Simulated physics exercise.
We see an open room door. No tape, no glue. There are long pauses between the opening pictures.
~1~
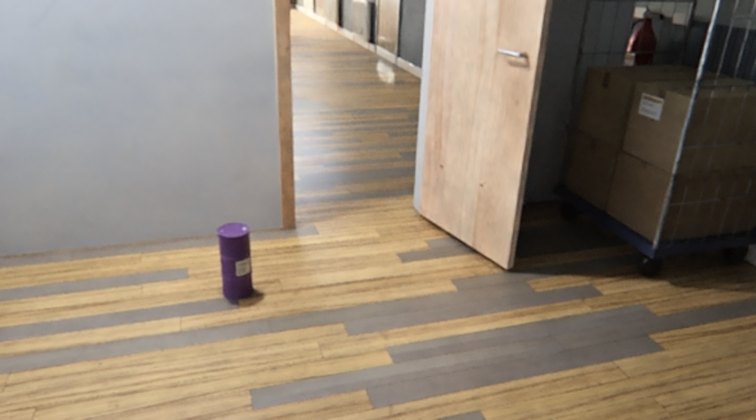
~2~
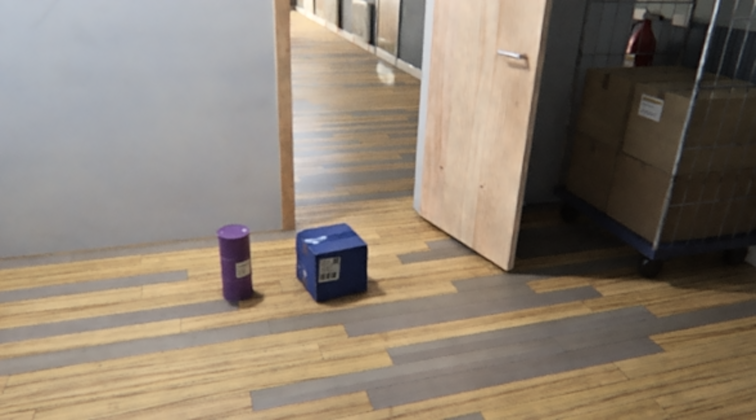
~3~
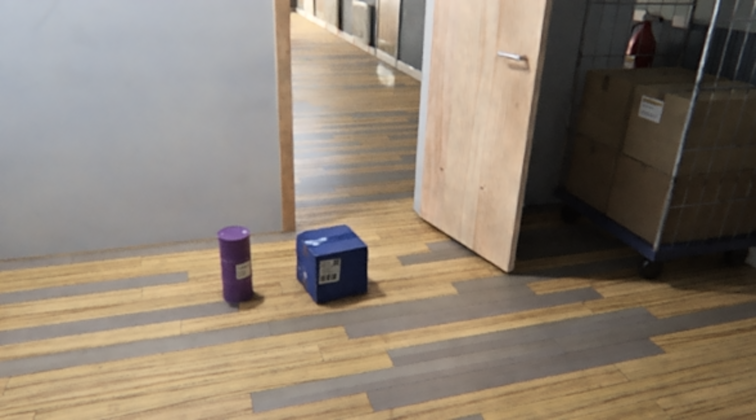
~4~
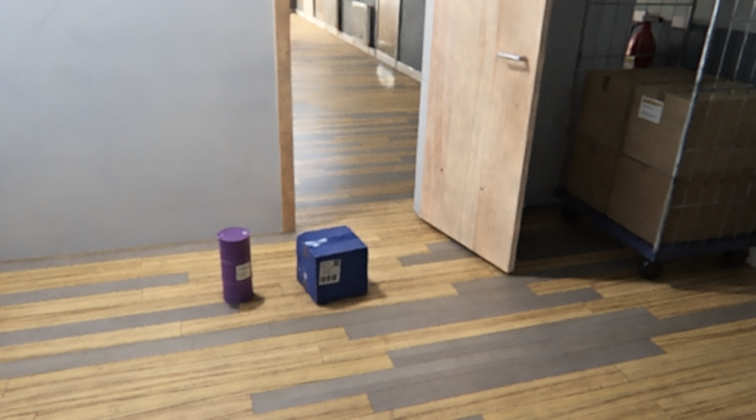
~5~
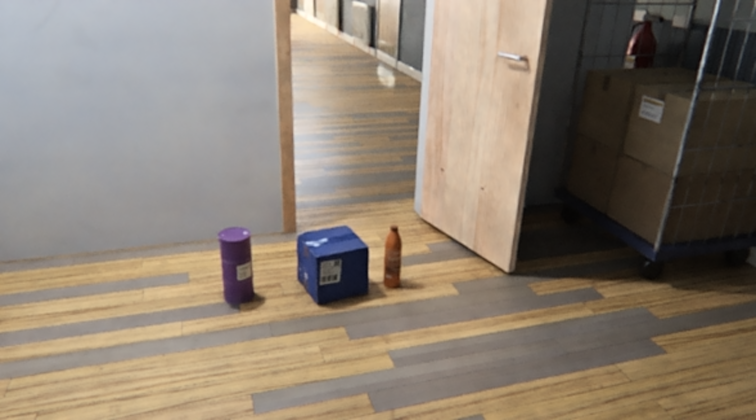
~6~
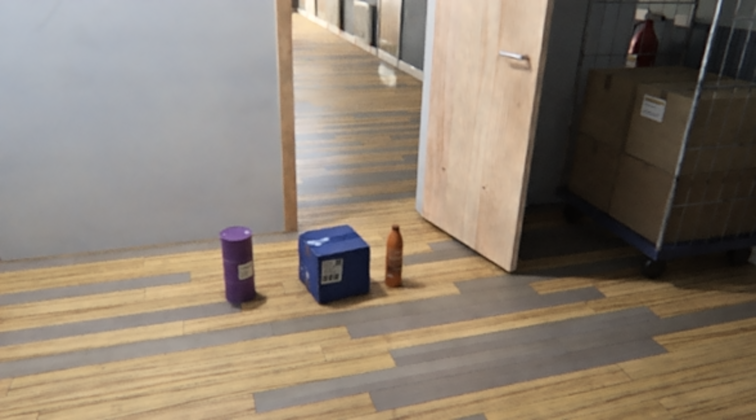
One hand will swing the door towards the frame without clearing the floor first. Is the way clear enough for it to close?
In the end the door closes.
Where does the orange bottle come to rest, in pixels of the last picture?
Around (422, 280).
Then, 0.90 s on from there, open by 66°.
Then, 1.30 s on from there, open by 36°; orange bottle turned 3° from how it was put near (376, 250).
Then, 2.10 s on from there, open by 0°; orange bottle turned 29° from how it was put near (399, 254).
In the end, open by 0°; toppled on the floor, orange bottle; the other 2 unmoved. At the end, from the last picture's camera, orange bottle near (422, 280).
